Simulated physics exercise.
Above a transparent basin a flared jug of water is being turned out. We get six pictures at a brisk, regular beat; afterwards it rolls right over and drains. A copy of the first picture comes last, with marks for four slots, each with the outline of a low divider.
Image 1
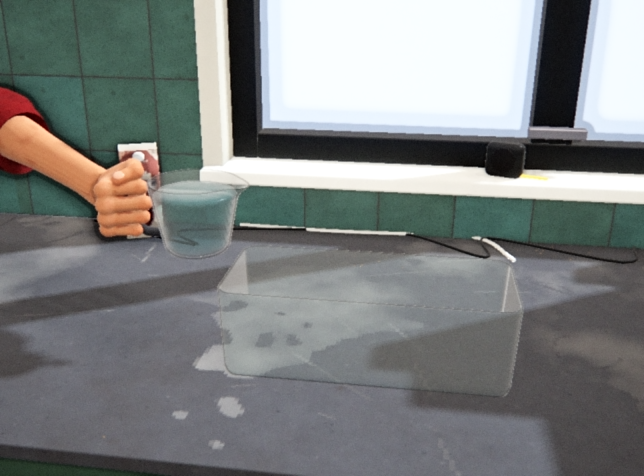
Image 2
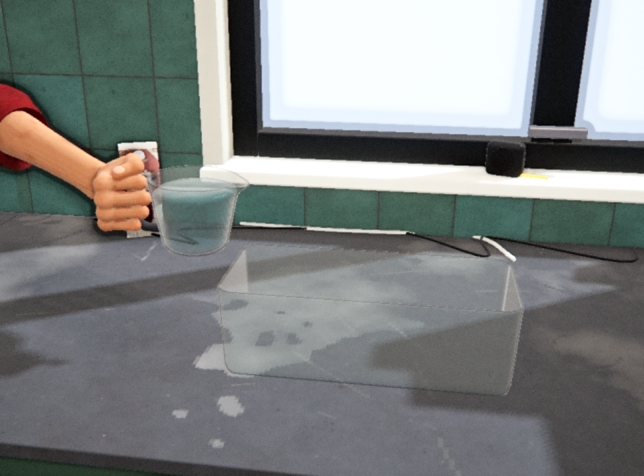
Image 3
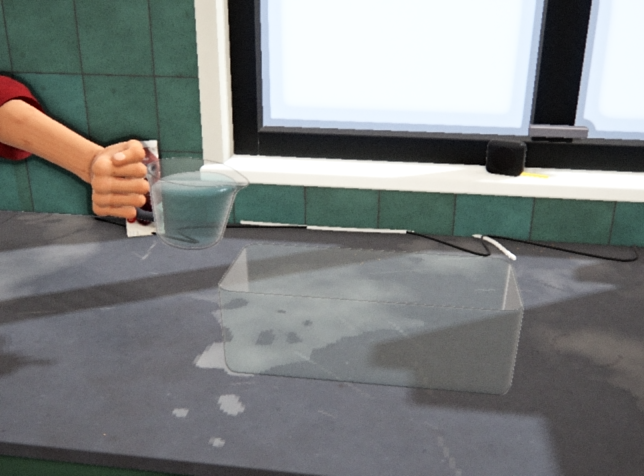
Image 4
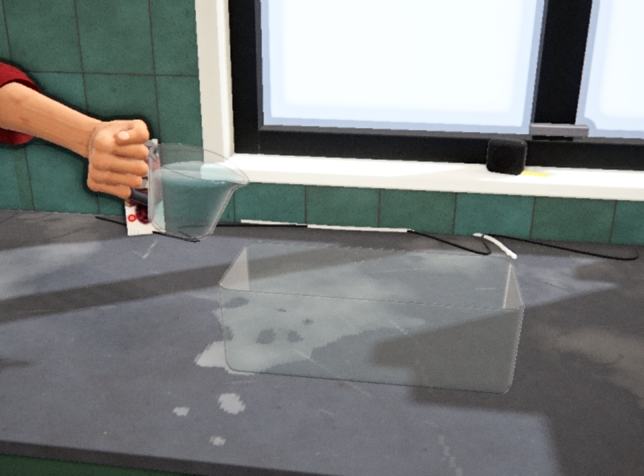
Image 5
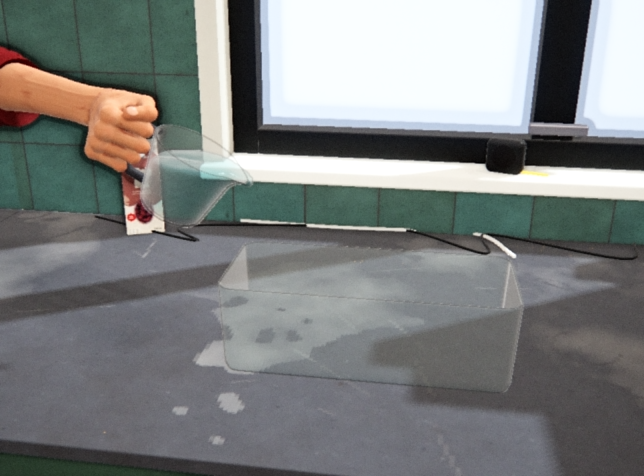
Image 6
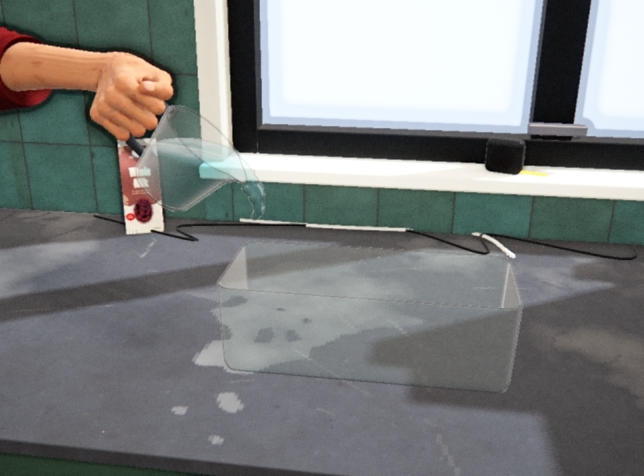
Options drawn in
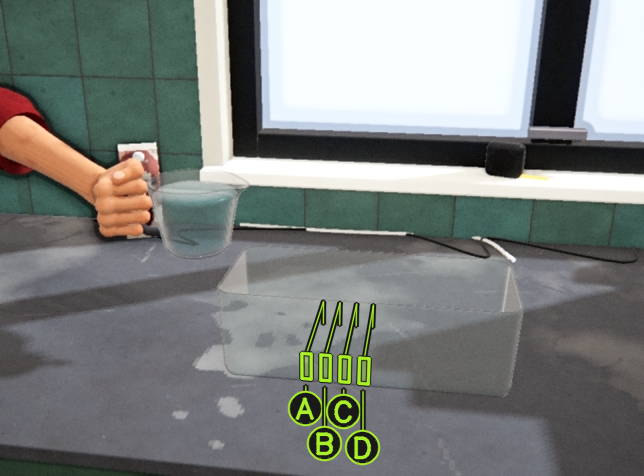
A hand lifting a clear flared jug above a grey counter and tilting it rightward until water starts running over the lip.
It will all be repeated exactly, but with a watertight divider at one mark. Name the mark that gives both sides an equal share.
Position B does it best.
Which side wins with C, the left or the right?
The left side.
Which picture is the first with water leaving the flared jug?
In picture 5.
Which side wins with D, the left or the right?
The left one.
On the marked copy, A at (305, 386); B at (324, 387); C at (343, 389); D at (362, 391).
For position A, about 16 % ends left of the wall and 83 % right of it.
For position B, about 50 % ends left of the wall and 49 % right of it.
For position C, about 86 % ends left of the wall and 9 % right of it; 5 % is lost outside.
For position D, about 84 % ends left of the wall and 9 % right of it; 7 % is lost outside.
